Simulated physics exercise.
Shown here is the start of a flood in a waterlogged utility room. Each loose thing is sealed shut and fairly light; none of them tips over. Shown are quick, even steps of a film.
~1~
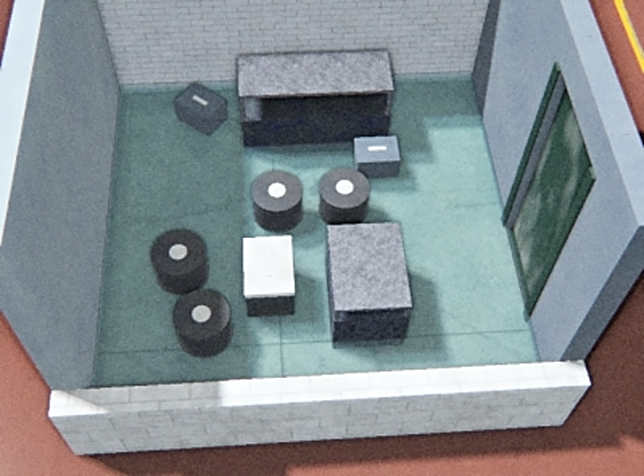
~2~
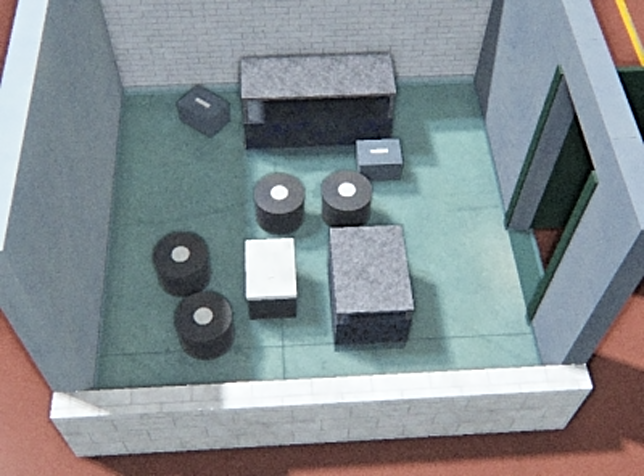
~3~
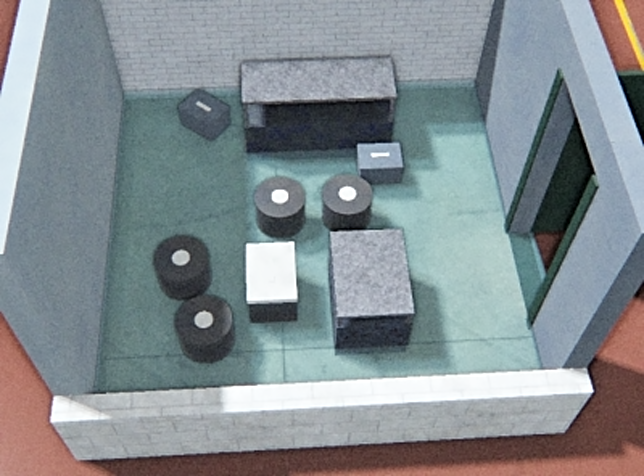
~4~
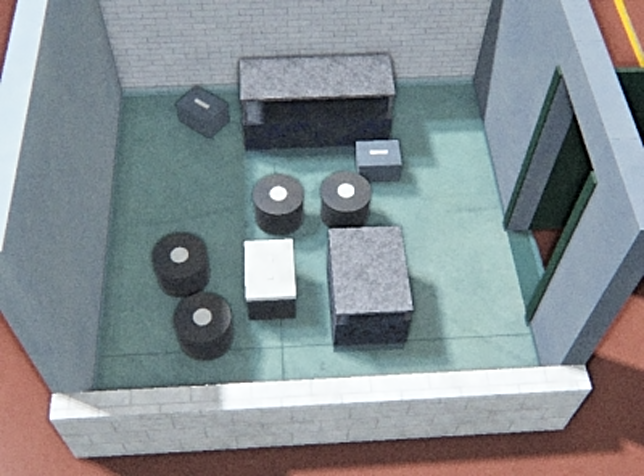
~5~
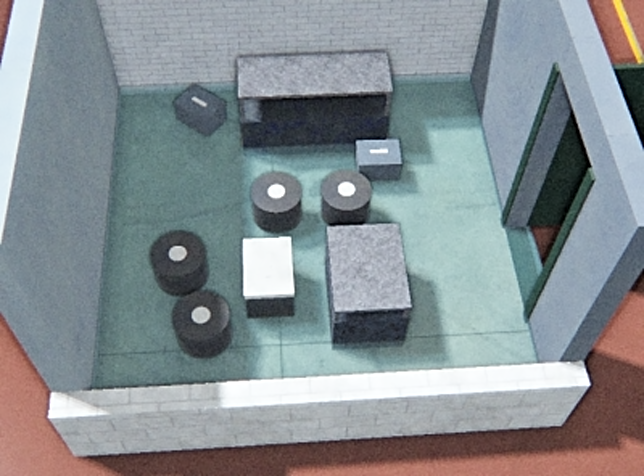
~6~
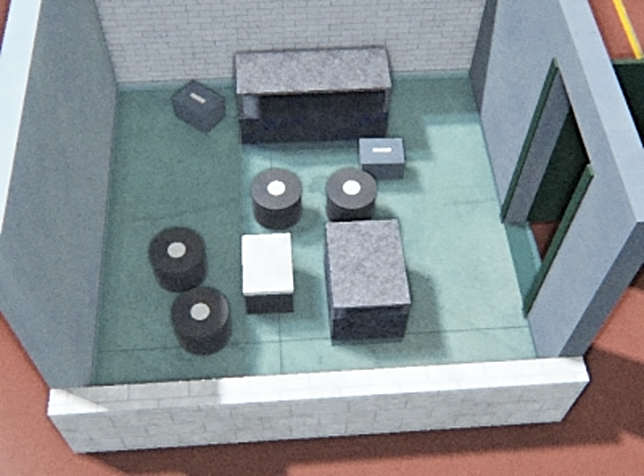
A green door in the right wall opens outward from a room with a teal floor, dark blocks, round drums and a white-topped box; the objects stay almost still until one middle drum and the small box nearby shift slightly right.
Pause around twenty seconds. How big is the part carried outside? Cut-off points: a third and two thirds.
Mid range.
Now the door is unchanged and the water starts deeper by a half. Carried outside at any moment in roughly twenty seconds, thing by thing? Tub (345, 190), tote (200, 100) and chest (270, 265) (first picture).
So, in the listed order, they end up flushed out, not lost and not lost.
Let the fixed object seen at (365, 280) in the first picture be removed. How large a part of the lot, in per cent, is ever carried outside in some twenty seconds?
Around 60%.
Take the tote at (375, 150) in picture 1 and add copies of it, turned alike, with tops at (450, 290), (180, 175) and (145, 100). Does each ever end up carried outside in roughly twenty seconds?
Here's how it goes, in order: Gets out, then does not get out, then does not get out.
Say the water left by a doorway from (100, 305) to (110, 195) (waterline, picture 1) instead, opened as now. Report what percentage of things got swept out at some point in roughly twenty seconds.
It should be close to 100 per cent.
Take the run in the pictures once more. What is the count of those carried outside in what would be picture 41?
I count 3.
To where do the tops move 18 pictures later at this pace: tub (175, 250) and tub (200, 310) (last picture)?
About (214, 253) and (252, 322).
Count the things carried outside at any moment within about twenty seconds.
By my reckoning the answer is 3.
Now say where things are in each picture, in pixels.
A tub at (345, 188) floats; a tote at (377, 149), afloat; 0 of 7 have shifted, in the first frame.
A tub at (347, 190) floats; a tote at (380, 152) floats; 0 of 7 have shifted, in the second frame.
A tub at (348, 194), afloat; a tote at (380, 156) floats; 0 of 7 have shifted, in the third frame.
A tub at (346, 191), afloat; a tote at (379, 153) floats; 0 of 7 have shifted, in the fourth frame.
A tub at (347, 190), afloat; a tote at (379, 152) floats; 0 of 7 have shifted, in the fifth frame.
A tub at (352, 188) floats, close to its start; a tote at (382, 151) floats, close to its start; 2 of 7 have shifted, in the sixth frame.
A moment on, 0 of 7 are out; 7 afloat.
Next, 2 of 7 are out; 5 afloat.
Later, 3 of 7 are out; 4 afloat.
In the end, 3 of 7 are out; 4 afloat.
